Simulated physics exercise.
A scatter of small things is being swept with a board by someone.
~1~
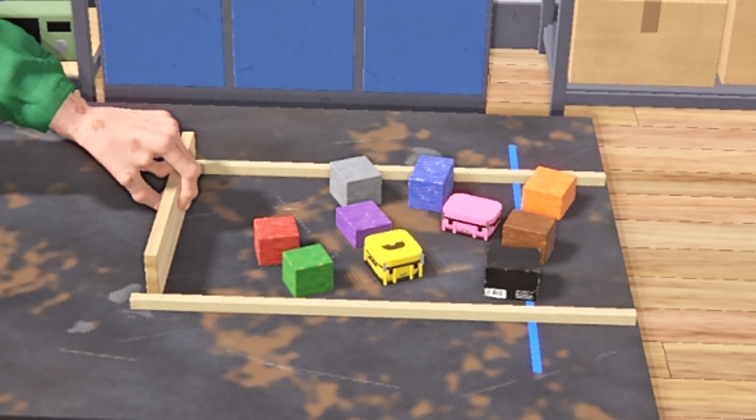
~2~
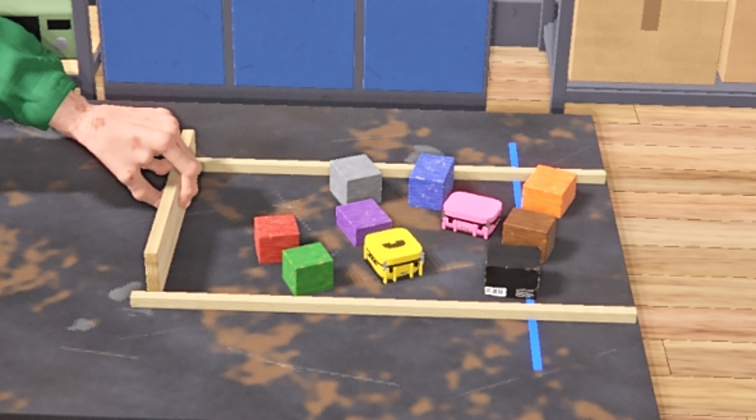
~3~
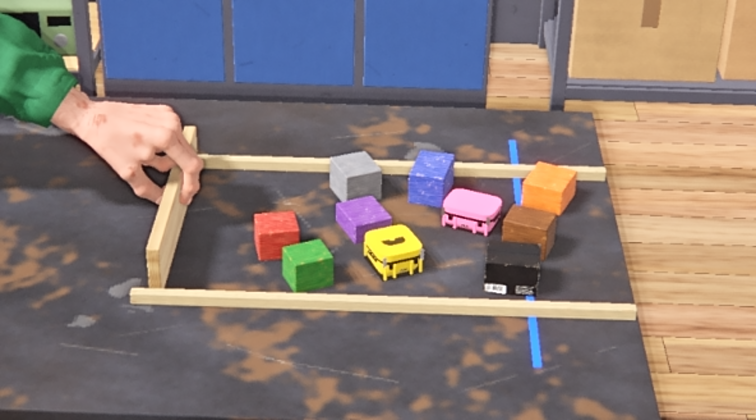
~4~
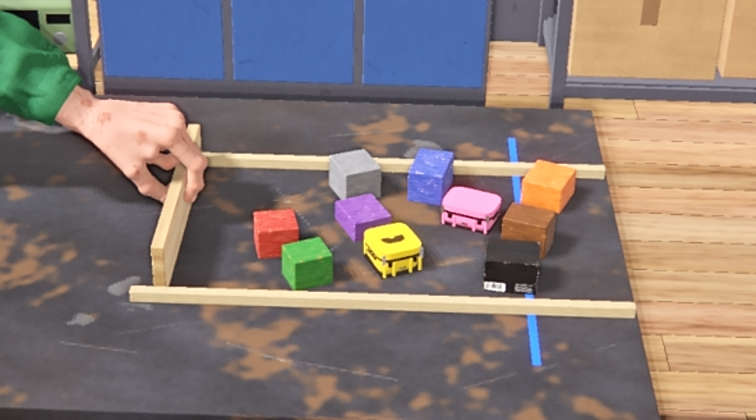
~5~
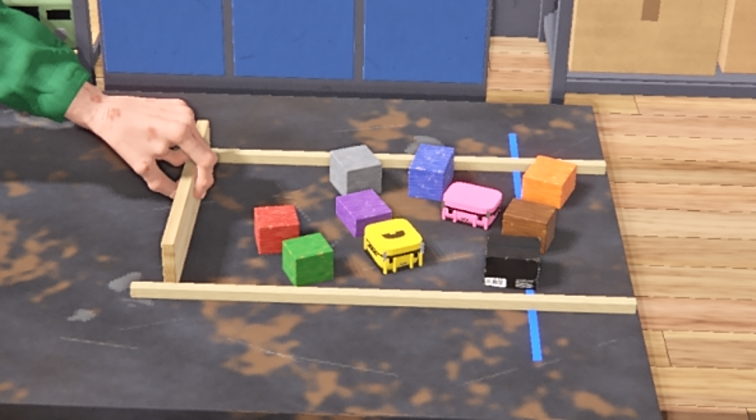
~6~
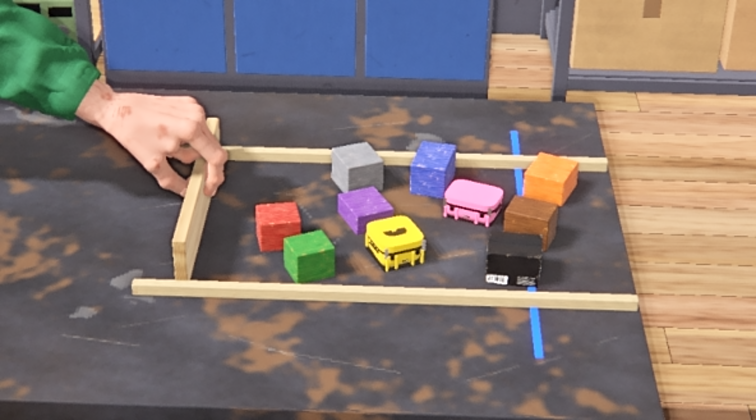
On a dark, scuffed tabletop, a hand sliding a wooden board slightly right towards scattered coloured blocks and small cases between wooden strips.
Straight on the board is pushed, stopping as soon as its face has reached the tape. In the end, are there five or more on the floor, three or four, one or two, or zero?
The sweep knocks one or a pair off.
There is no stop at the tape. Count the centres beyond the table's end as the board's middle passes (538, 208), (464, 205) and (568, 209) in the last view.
Counts per position: 2 / 0 / 6.
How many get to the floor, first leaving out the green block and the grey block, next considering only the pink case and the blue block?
That gives 0 in the first case, then 1 in the second.
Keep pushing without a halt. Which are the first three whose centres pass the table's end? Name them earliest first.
The order is the black box, the orange block, the brown block.
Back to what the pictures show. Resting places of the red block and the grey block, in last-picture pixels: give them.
The red block stops around (548, 239); the grey block around (540, 178).
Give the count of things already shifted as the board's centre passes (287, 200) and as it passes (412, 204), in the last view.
It comes to 1 for the first spot, 8 for the other.
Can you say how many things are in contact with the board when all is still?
The count in contact is 4.
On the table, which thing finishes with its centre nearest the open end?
The orange block ends nearest.
Early on, none off yet; orange block at rest near (551, 179); brown block at rest near (531, 223); black box at rest near (514, 259).
A while later, none off yet; orange block travelled a little near (572, 180); brown block travelled about its own width near (559, 227); black box travelled about its own width near (595, 264).
Finally, the number that fall off is one or two; lost, black box.
